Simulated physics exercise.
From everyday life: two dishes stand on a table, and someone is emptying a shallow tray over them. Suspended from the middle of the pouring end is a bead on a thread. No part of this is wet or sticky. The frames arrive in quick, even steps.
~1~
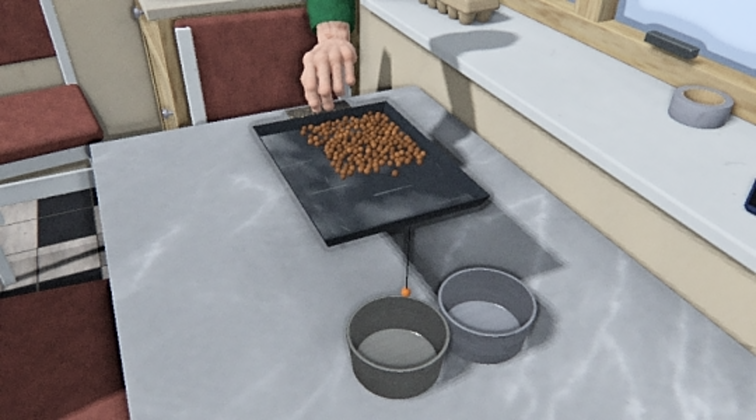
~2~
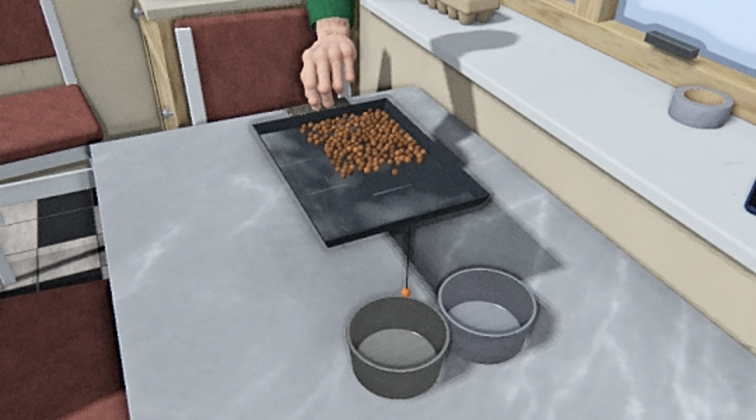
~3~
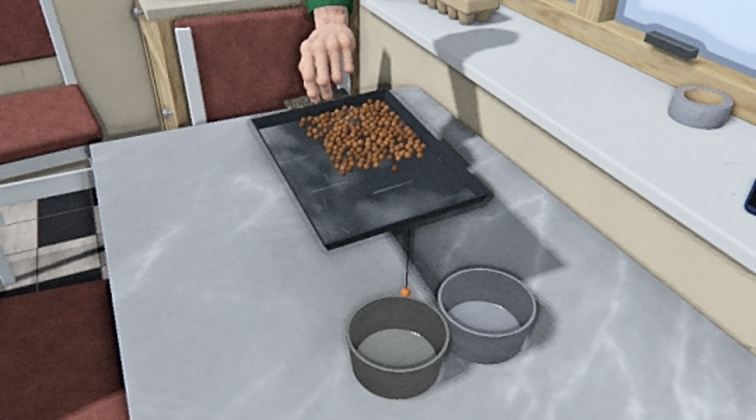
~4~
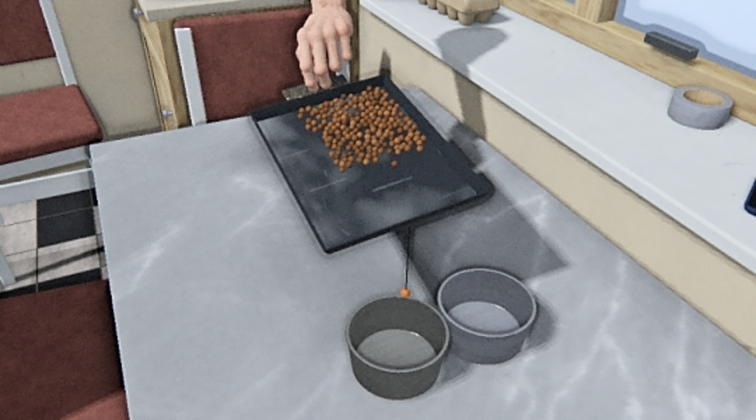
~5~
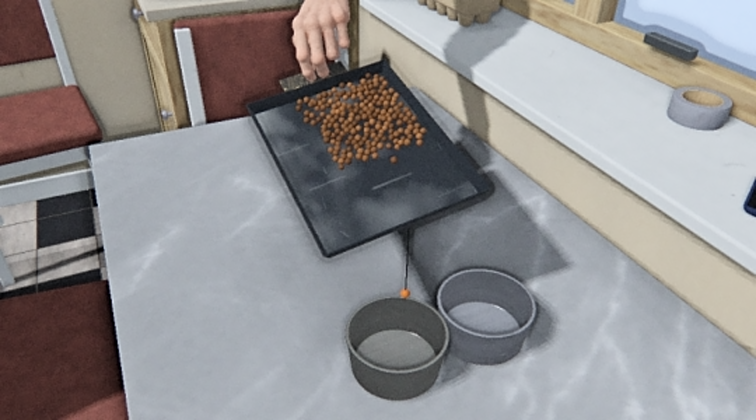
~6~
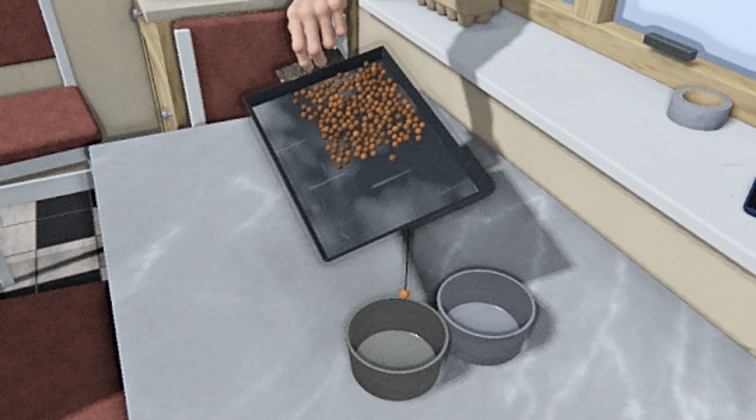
Marble-patterned kitchen table, a hand slowly raising the far end of a dark tray of small brown balls above two round dishes.
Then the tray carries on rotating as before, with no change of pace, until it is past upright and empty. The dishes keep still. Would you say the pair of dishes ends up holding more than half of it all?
I would say no, less than half.
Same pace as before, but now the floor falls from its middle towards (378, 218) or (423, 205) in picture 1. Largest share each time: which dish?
Note: Place 1, the dish at the left; place 2, the dish at the right.
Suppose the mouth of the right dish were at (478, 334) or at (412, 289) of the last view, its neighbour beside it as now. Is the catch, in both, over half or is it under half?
Result, first place: Not as much as half; second place: Exceeding half.
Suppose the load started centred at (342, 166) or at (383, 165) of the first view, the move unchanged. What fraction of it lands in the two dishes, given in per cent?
Close to 10 in a hundred, then close to 20 in a hundred.
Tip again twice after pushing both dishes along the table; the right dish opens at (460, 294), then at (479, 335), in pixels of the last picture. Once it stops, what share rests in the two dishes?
It would be roughly 40 per cent, followed by roughly 20 per cent.
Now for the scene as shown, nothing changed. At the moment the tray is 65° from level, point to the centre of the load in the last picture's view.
Somewhere about pixel (328, 291).
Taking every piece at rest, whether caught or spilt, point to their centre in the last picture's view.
Near pixel (319, 399).
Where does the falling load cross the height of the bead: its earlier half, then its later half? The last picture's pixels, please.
Starting near (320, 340), moving on to near (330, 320).
Soon, tray tipped steeply; about a third on the tray; a stray few in the left dish; about a quarter outside both; about half in the air.
A while on, tray tipped past a quarter turn; a stray few on the tray; a small part in the left dish; most outside both; a stray few in the air.
Towards the end, tray tipped past a quarter turn; a small part in the left dish; most outside both.
Finally, tray tipped past a quarter turn; a small part in the left dish; none in the right dish; most outside both.
